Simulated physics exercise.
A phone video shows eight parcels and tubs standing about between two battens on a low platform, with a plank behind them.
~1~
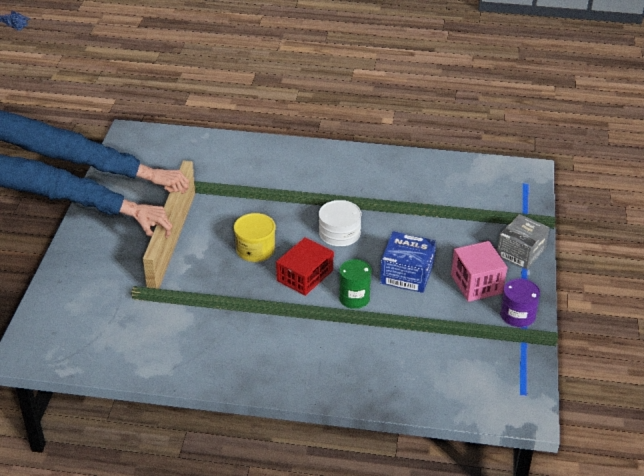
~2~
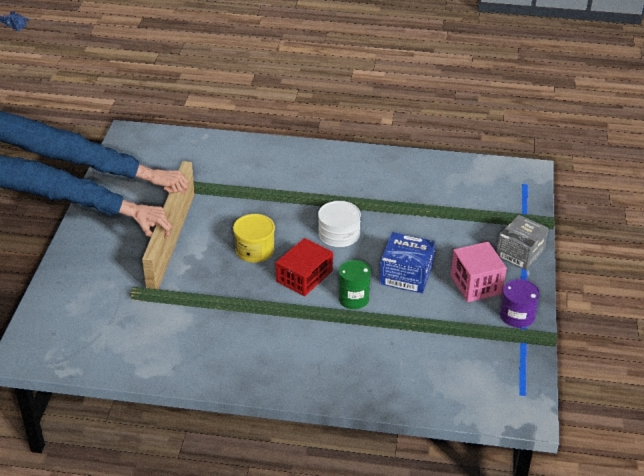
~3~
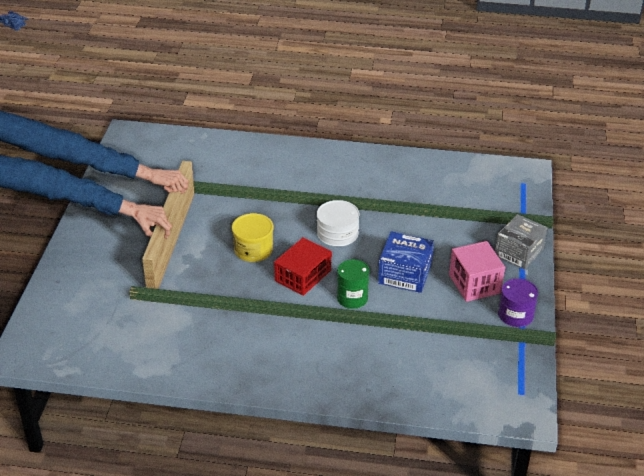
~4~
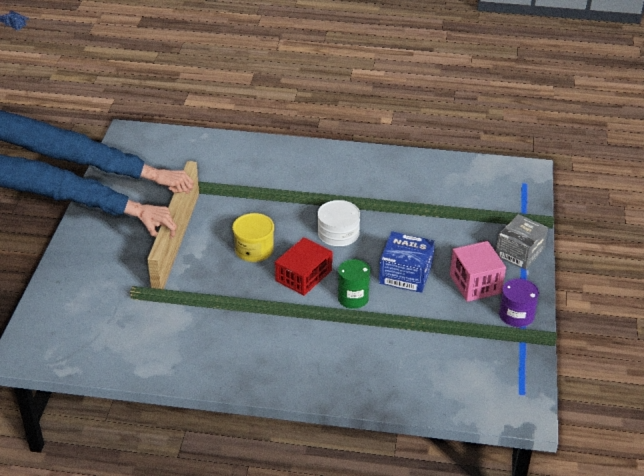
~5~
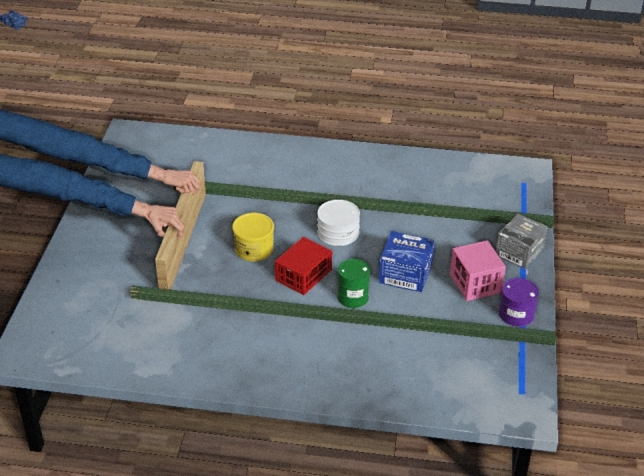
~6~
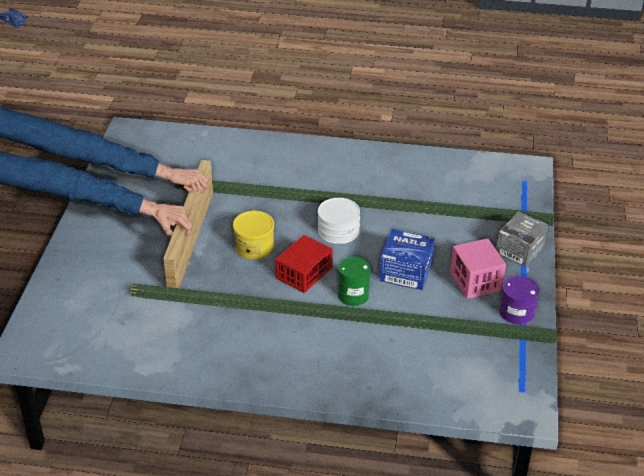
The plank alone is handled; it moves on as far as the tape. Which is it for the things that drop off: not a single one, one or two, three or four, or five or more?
The drop will claim three or four of them.
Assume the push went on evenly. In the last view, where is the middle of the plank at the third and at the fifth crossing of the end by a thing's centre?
Pixels, in order: Around (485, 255), around (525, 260).
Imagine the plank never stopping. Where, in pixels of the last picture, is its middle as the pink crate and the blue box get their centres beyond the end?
Estimated middle: (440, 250), and (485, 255) for the other.
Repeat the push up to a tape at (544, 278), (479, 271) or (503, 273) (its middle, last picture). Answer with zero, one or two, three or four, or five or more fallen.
Going through the places as listed, I'd say five or over, then just one or two, then three to four.
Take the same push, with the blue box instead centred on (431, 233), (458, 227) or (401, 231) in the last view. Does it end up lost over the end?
Taking the starts in order, it falls away, then falls away, then falls away.
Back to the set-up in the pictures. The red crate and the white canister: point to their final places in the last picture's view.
The red crate comes to rest at (552, 288), and the white canister comes to rest at (546, 234).
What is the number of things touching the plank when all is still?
Number: 4.
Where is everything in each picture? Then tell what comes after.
In the first picture, grey box (523, 242); purple canister (520, 303); pink crate (479, 271); plank (171, 224); tape (525, 278).
In the second picture, purple canister (519, 304); blue box (407, 263).
In the third picture, pink crate (477, 271); red crate (303, 266).
In the fourth picture, grey box (522, 242); plank (175, 225).
In the fifth picture, purple canister (519, 302); green canister (354, 284).
In the sixth picture, grey box (522, 239); purple canister (519, 300); pink crate (478, 269); plank (190, 224); tape (524, 275).
Early on, none off yet; grey box at rest near (522, 239); purple canister at rest near (519, 300); pink crate at rest near (478, 269).
A while later, none off yet; grey box at rest near (522, 239); purple canister at rest near (519, 300); pink crate travelled about its own width near (521, 271).
Finally, the number that fall off is three or four; lost, blue box, pink crate, purple canister and grey box.
